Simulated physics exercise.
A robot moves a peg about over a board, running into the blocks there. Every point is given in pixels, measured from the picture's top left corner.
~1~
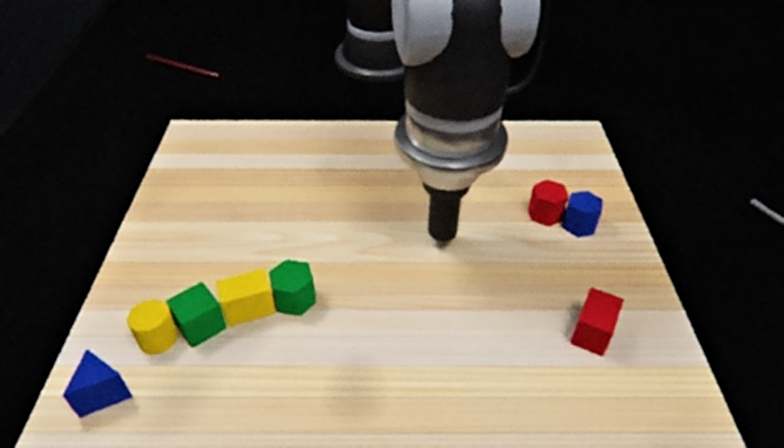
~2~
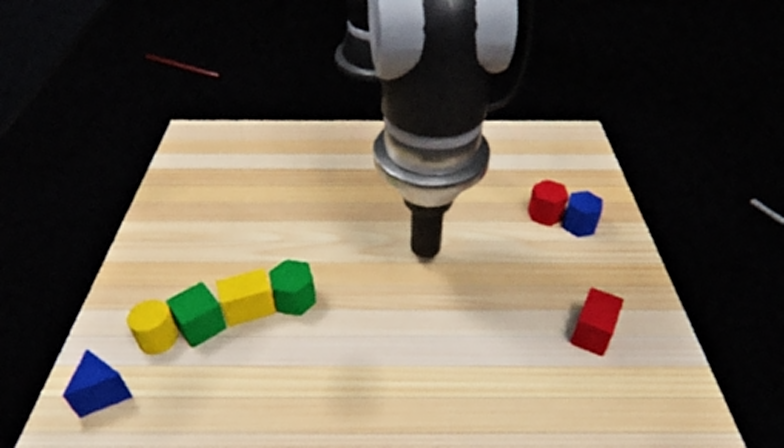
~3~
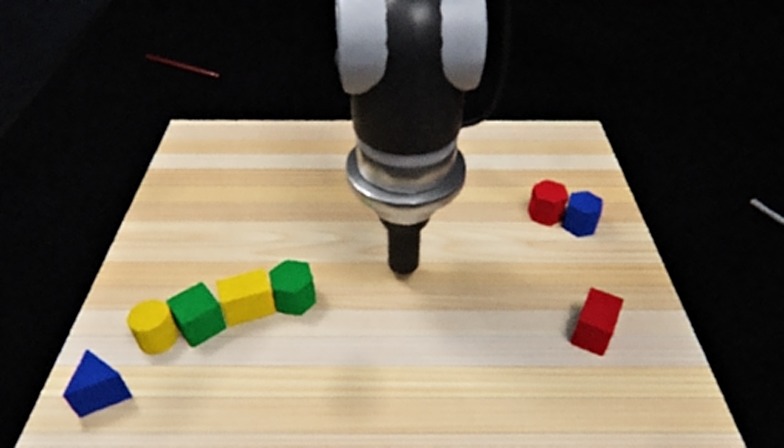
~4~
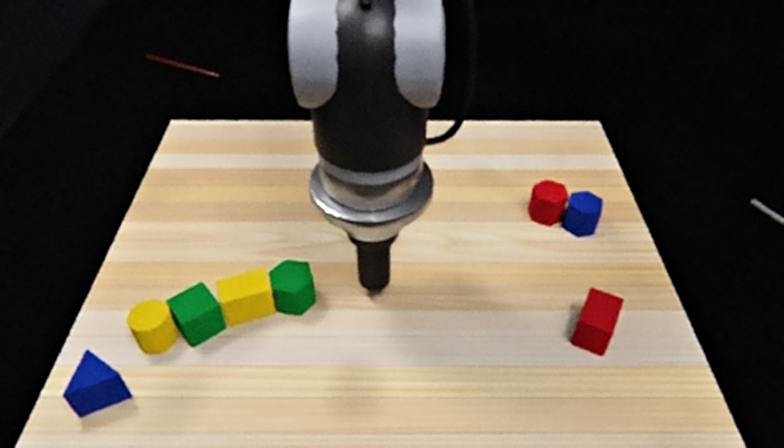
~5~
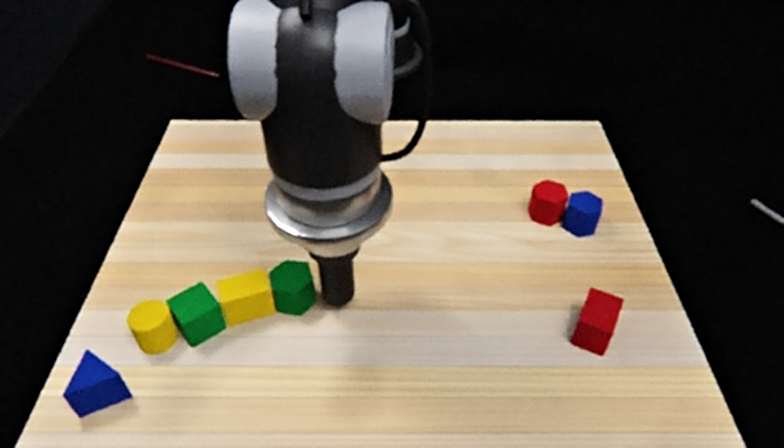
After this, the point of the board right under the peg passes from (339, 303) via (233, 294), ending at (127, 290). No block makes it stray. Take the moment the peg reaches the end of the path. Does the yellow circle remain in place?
The answer is no.
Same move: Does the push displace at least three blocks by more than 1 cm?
Yes, I think so.
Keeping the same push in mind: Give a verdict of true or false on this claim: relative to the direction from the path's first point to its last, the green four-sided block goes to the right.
That claim is false.
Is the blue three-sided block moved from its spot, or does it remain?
The result: It moves.
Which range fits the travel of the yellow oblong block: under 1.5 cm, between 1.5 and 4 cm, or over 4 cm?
Answer: More than 4 cm.
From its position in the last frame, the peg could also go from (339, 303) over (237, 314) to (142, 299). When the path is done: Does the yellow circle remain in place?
No.
On the path given first. One third of the way, peg (265, 286); yellow circle (133, 321); green four-sided block (176, 307); yellow oblong block (217, 282), turned 20° anticlockwise; green six-sided block (248, 248).
Two thirds of the way, peg (193, 281); blue three-sided block (75, 384), turned 50° anticlockwise; yellow circle (76, 353); green four-sided block (119, 324), turned 30° anticlockwise; yellow oblong block (144, 289), turned 50° anticlockwise; green six-sided block (237, 242), turned 50° clockwise.
At the end, peg (121, 279); blue three-sided block (70, 393), turned 65° anticlockwise; yellow circle (65, 363); green four-sided block (108, 328), turned 50° anticlockwise; yellow oblong block (95, 290), turned 130° anticlockwise; green six-sided block (237, 242), turned 50° clockwise.
